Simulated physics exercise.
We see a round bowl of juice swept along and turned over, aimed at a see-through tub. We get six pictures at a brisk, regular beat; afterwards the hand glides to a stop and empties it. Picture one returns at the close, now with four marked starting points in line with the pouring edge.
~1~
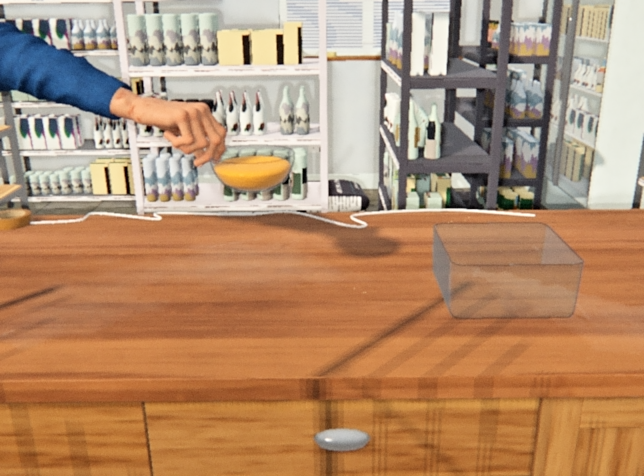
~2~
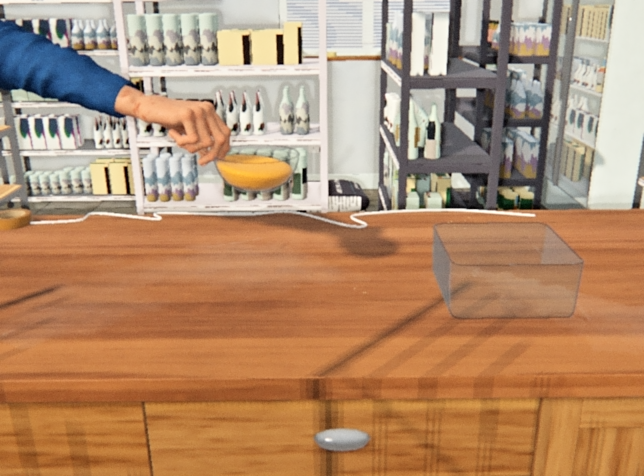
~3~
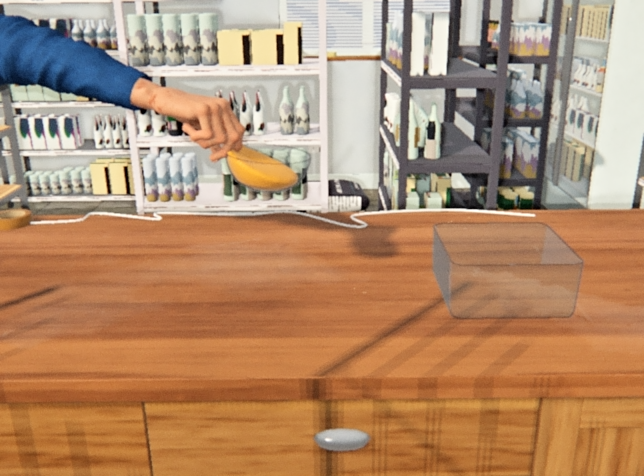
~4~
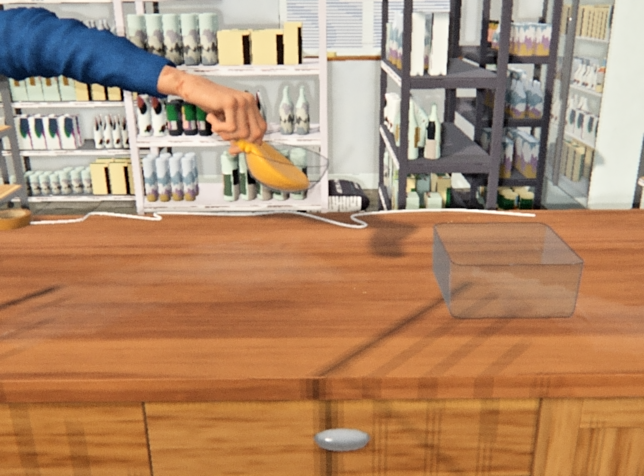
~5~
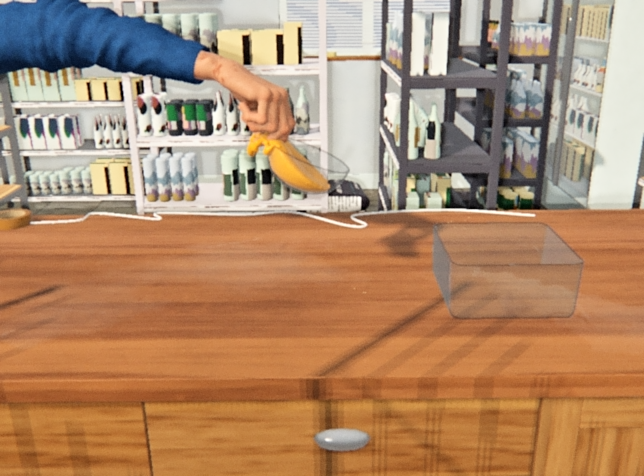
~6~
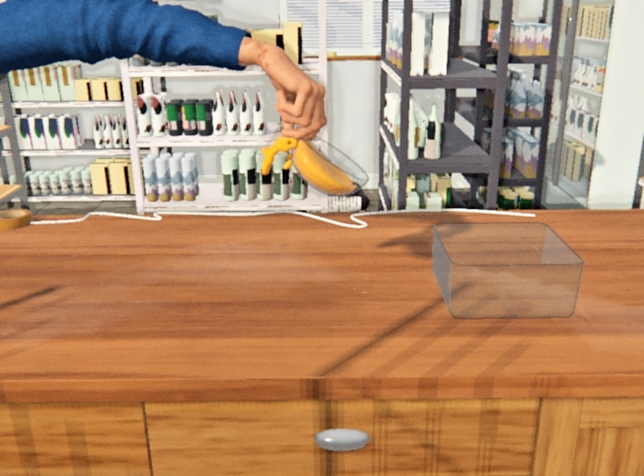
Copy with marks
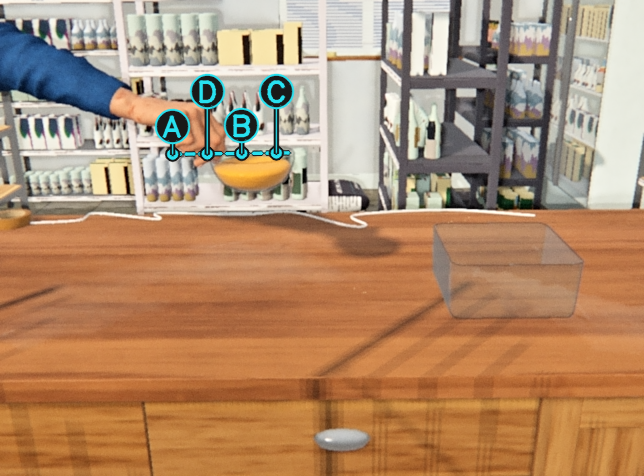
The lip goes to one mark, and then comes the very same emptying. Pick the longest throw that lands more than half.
Choose C.
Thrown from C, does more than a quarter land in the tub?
Yes, it does.
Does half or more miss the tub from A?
Yes, it does.
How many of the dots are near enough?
One.
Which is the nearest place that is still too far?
It is B.
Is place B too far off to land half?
Yes, it does.
On the marked copy, A at (172, 154); B at (241, 153); C at (276, 153); D at (207, 153).
With A, about 0 % lands in the tub, 98 % falls short.
With B, about 34 % lands in the tub, 55 % falls short and 11 % goes beside or beyond.
With C, about 64 % lands in the tub, 31 % falls short and 5 % goes beside or beyond.
With D, about 8 % lands in the tub, 88 % falls short and 5 % goes beside or beyond.
